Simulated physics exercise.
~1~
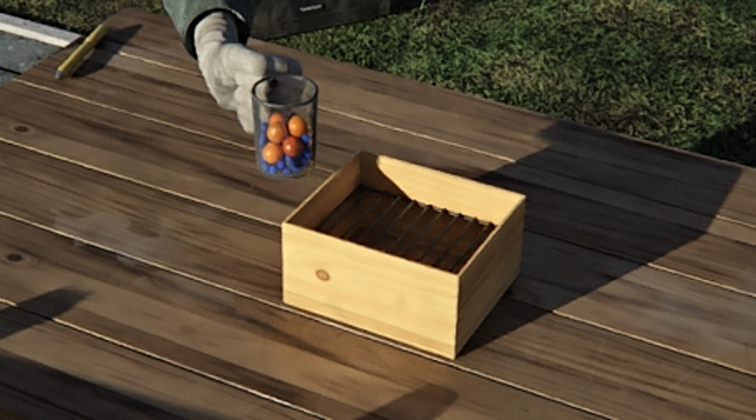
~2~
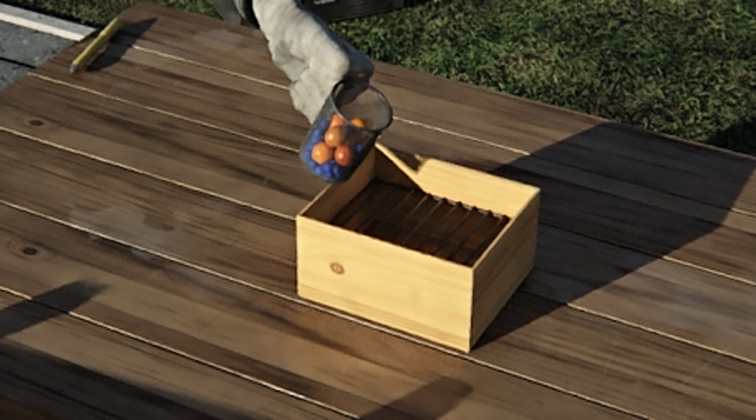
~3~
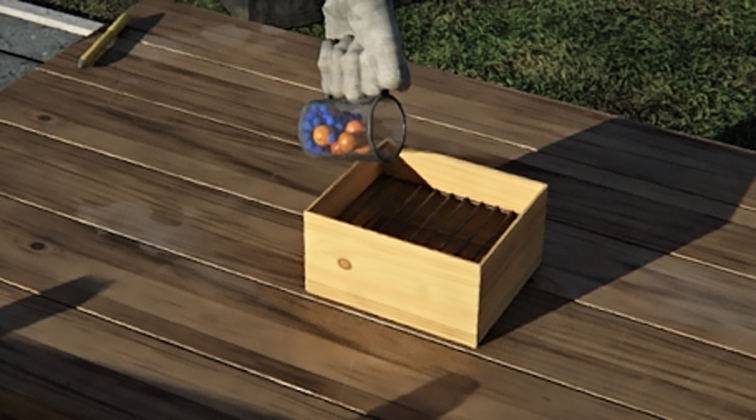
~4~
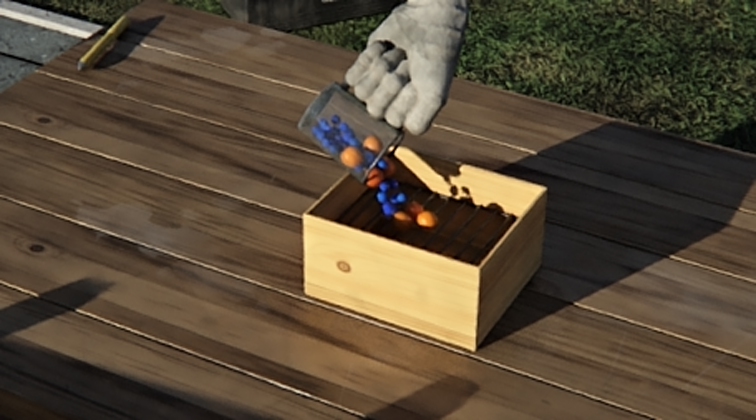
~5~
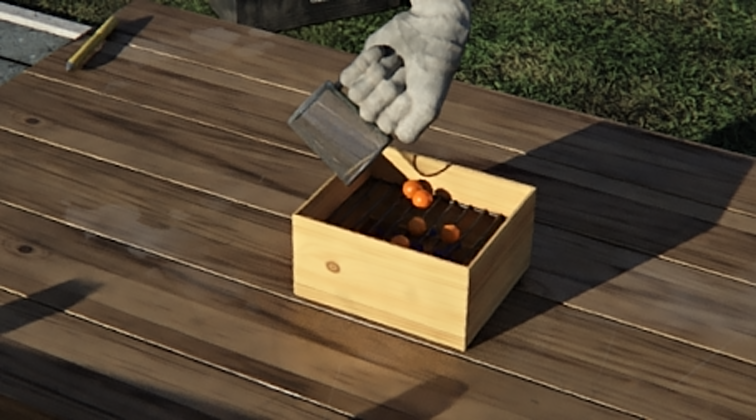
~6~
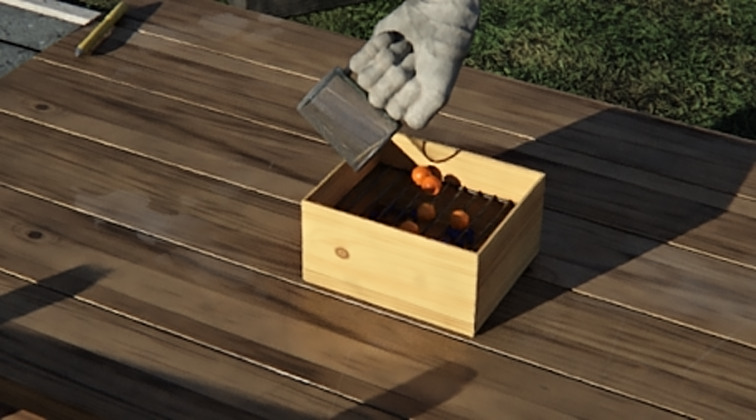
A gloved hand holds a clear cup of blue and orange pieces above an open, pale wooden box on a dark plank table, seen from above at an angle by a slightly swaying camera. Dark wires run across the inside of the box, and grass lies beyond the table. The hand moves the cup right over the box's back left corner and tips it onto its side. Blue and orange pieces then spill together onto the wires. The cup tilts further and empties, and the blue ones drop through out of sight, while the orange ones stay lying on the wires.
